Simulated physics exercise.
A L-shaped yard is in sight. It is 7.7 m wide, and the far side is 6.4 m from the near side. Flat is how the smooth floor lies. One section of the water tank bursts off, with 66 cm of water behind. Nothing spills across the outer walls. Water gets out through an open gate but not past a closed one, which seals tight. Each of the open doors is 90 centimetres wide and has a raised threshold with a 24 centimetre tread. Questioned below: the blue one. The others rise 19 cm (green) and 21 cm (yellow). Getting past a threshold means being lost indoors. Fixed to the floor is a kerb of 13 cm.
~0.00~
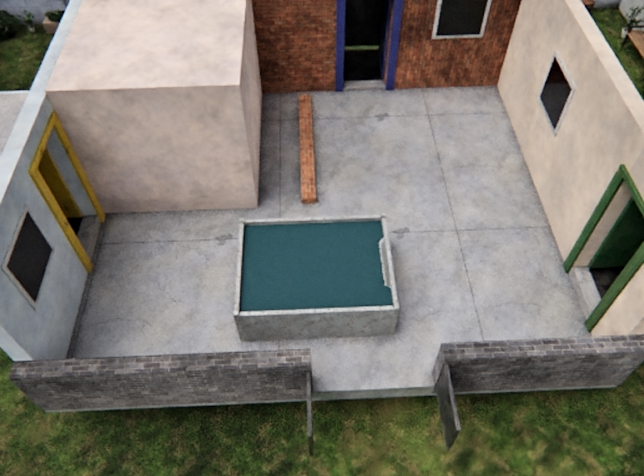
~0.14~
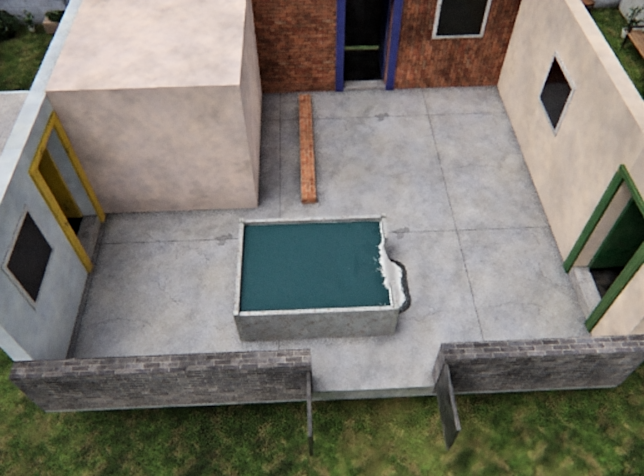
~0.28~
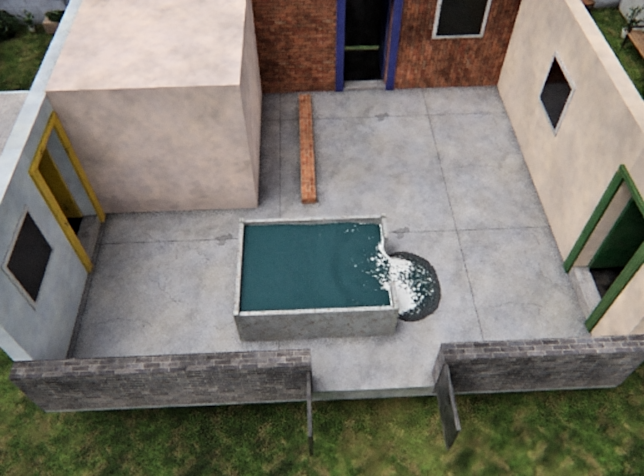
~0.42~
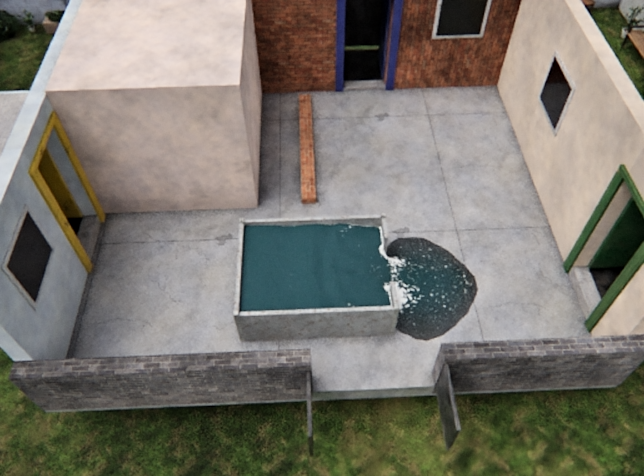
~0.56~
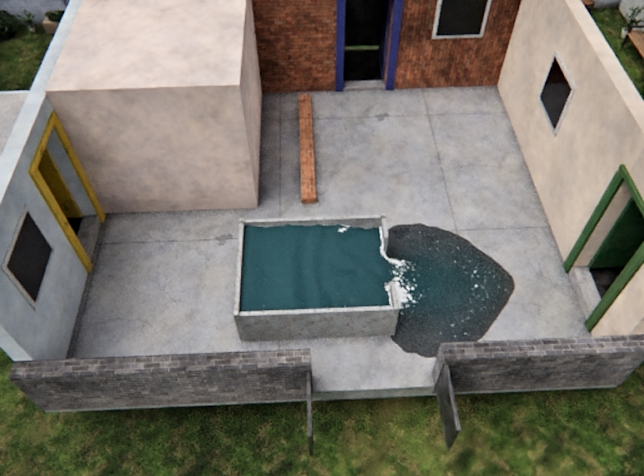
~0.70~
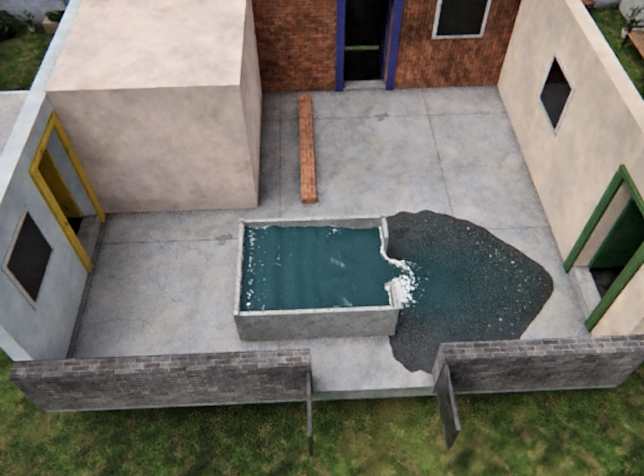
Walled concrete yard with yellow, blue and green doorways, water bursting through a tank's right side and spreading across the floor.
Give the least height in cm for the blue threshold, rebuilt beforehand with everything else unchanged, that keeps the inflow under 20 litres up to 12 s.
Close to 6.5 cm is just enough.
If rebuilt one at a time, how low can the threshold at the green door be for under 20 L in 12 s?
Door green, min height approx. 22 cm.
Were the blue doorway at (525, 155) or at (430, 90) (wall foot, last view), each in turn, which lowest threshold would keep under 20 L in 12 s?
First place around 6.0 cm, second around 10.0 cm.
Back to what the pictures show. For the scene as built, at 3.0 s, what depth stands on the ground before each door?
Lab note, cm: Green 23; yellow 0; blue 0.
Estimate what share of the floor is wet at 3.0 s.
I'd say near 30 percent.
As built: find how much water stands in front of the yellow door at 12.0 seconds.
Some 1.0 cm.
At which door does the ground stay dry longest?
Last in line is the yellow one.
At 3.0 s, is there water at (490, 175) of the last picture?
It is wet.
After 1.4 s water covers 25 % of the floor, deepest (36 cm) near (393, 286); it has not reached the blue door.
After 3.0 s water covers 30 % of the floor, deepest (23 cm) near (581, 329); it has not reached the blue door.
After 12.0 s water covers 90 % of the floor, deepest (10 cm) near (315, 116); 10 cm at the blue door, 17 litres in over its 7 cm threshold.
At the blue door as built, the water arrived by 4.2 s and peaked near 11 cm at 11.2 s.
With a threshold of 5.5 cm, 34 litres would have come in within the 12 s; with 7.5 cm, 13 litres. So under 20 litres takes about 6.5 cm.
